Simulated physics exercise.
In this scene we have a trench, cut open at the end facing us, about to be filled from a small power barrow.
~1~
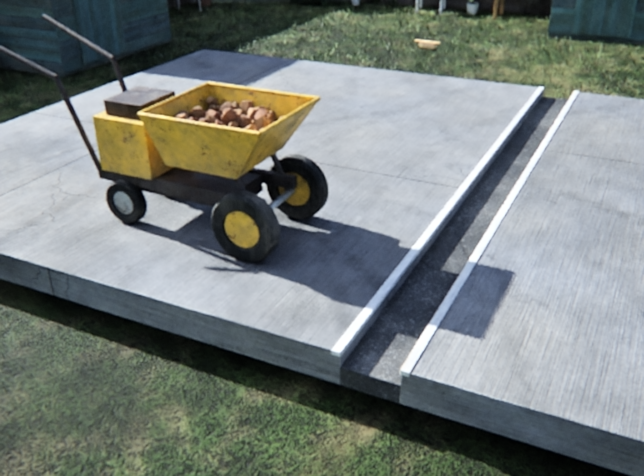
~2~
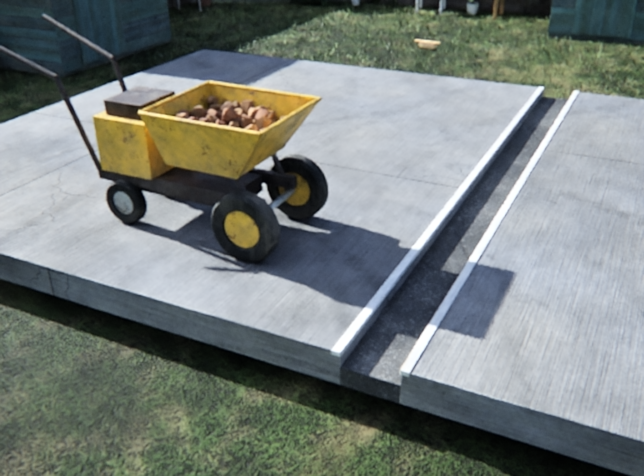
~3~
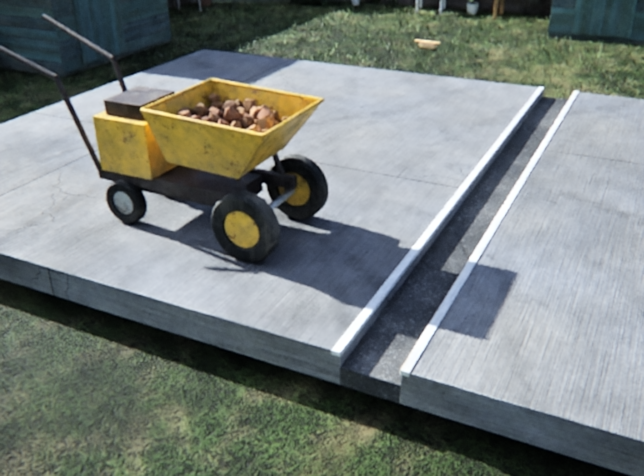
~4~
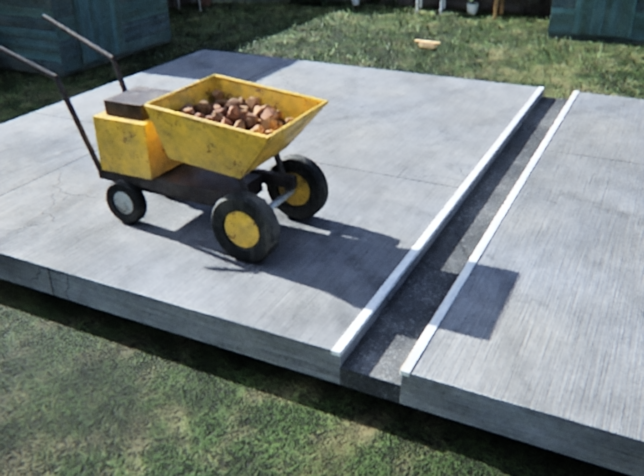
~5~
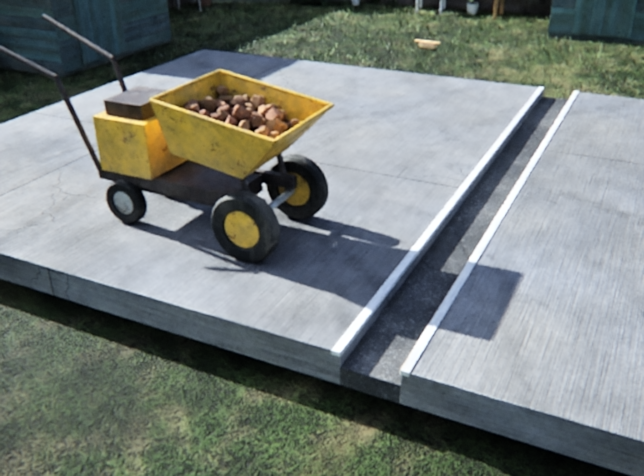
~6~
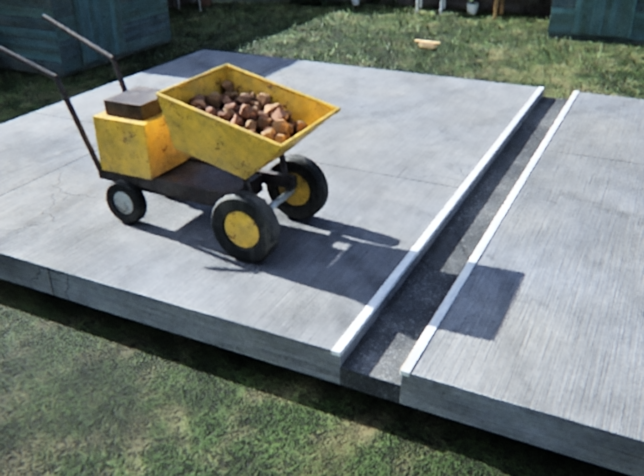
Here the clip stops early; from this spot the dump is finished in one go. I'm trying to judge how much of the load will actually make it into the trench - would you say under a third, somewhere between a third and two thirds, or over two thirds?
What ends in the trench is going to be one-third to two-thirds of the load.
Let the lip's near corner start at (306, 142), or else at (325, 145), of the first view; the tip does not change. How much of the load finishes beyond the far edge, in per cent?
Roughly 20 per cent at the first spot and 40 per cent at the second.
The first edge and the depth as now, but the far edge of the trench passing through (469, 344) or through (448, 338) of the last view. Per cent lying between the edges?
Lab note: Case 1 around 50 %, case 2 50 %.
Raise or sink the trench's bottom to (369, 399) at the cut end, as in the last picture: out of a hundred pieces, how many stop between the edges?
I'd put it at about 60 in a hundred.
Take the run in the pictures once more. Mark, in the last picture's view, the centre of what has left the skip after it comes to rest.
Close to (405, 259) in the last view.
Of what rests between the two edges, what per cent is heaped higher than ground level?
I'd estimate around 30 %.
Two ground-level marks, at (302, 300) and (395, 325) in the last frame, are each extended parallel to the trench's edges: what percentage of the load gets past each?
First roughly 100 percent, then 20 percent.
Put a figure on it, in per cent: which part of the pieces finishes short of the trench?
Near 50 in every hundred.
Shortly afterwards, skip tipped well over; the whole lot in the skip.
Next, skip tipped steeply; all but a few in the skip; only a few short of the trench; only a few falling.
Some moments later, skip tipped right over; near a third in the skip; near a third short of the trench; near a third in or heaped over the trench; only a few beyond it; only a few falling.
In the end, skip tipped right over; only a few in the skip; near half short of the trench; near half in or heaped over the trench; only a few beyond it.
